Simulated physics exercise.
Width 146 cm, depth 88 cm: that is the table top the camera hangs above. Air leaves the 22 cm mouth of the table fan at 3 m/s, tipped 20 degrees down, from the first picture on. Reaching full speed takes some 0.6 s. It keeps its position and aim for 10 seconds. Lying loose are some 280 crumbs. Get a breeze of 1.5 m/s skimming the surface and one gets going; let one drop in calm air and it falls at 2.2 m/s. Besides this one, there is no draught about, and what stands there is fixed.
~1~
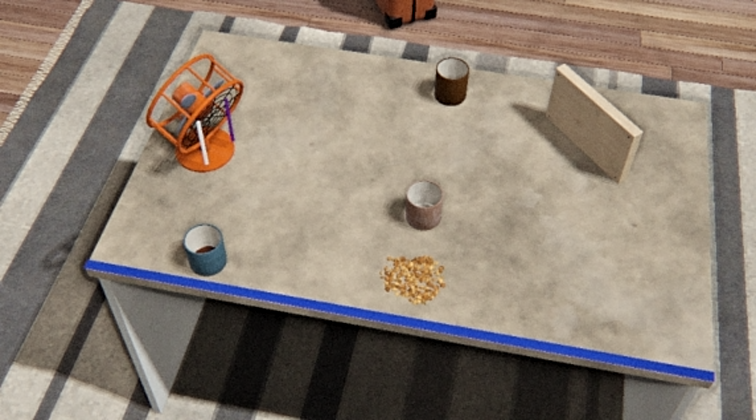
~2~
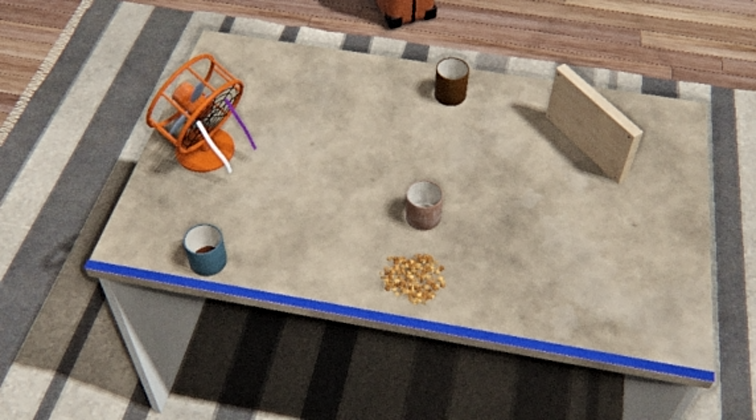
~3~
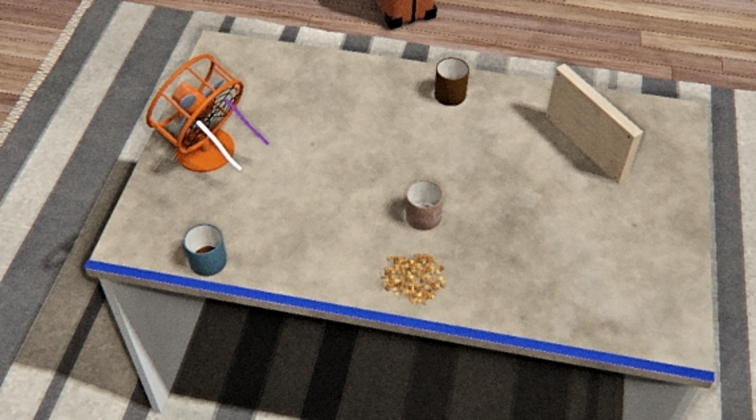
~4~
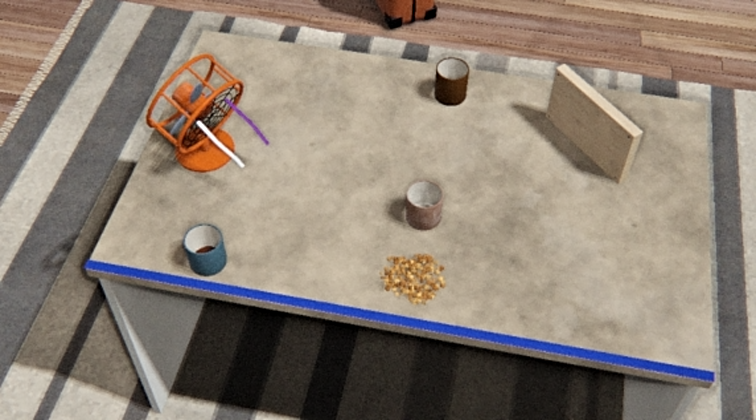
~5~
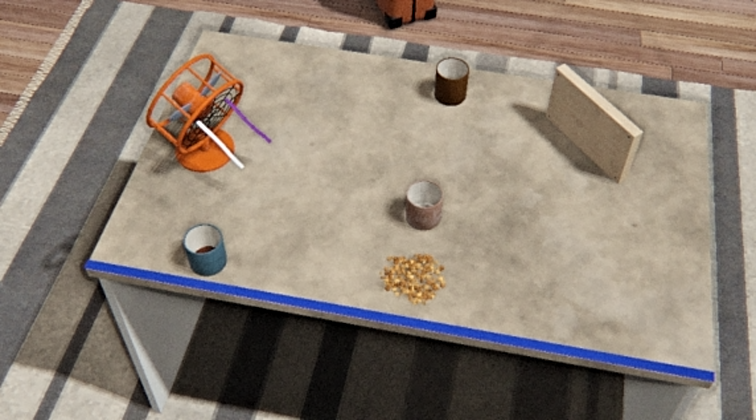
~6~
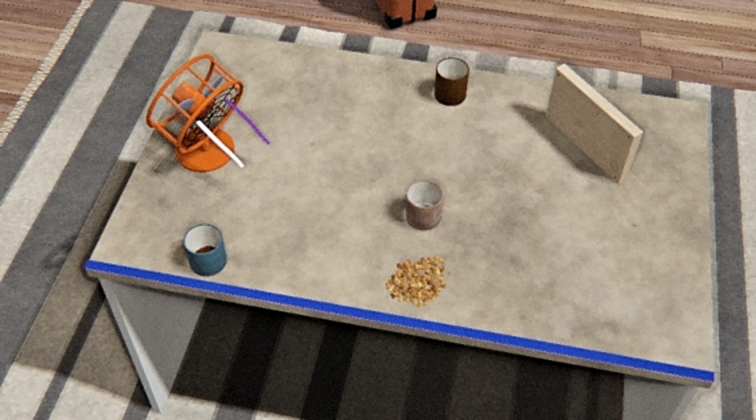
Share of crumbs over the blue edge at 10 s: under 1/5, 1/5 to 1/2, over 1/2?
The portion outnumbers the rest.
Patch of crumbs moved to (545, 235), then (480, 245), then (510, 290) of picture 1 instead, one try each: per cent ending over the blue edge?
0 %, 3 %, 50 %.
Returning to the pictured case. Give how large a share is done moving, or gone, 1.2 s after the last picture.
90 %.
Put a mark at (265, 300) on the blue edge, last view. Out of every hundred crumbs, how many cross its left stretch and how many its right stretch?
I'd guess near 0 percent left and close to 90 percent right.
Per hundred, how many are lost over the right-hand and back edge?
About 5 per cent right-hand, about 0 per cent back.
Then, 1.2 s after the last picture, 90 % are over the blue edge; 90 % have settled or left.
Then, 2.4 s after the last picture, 93 % are over the blue edge; 94 % have settled or left.
Then, 4.7 s after the last picture, 94 % are over the blue edge; 100 % have settled or left.
Then, 9.2 s after the last picture, at the end, 94 % are over the blue edge.
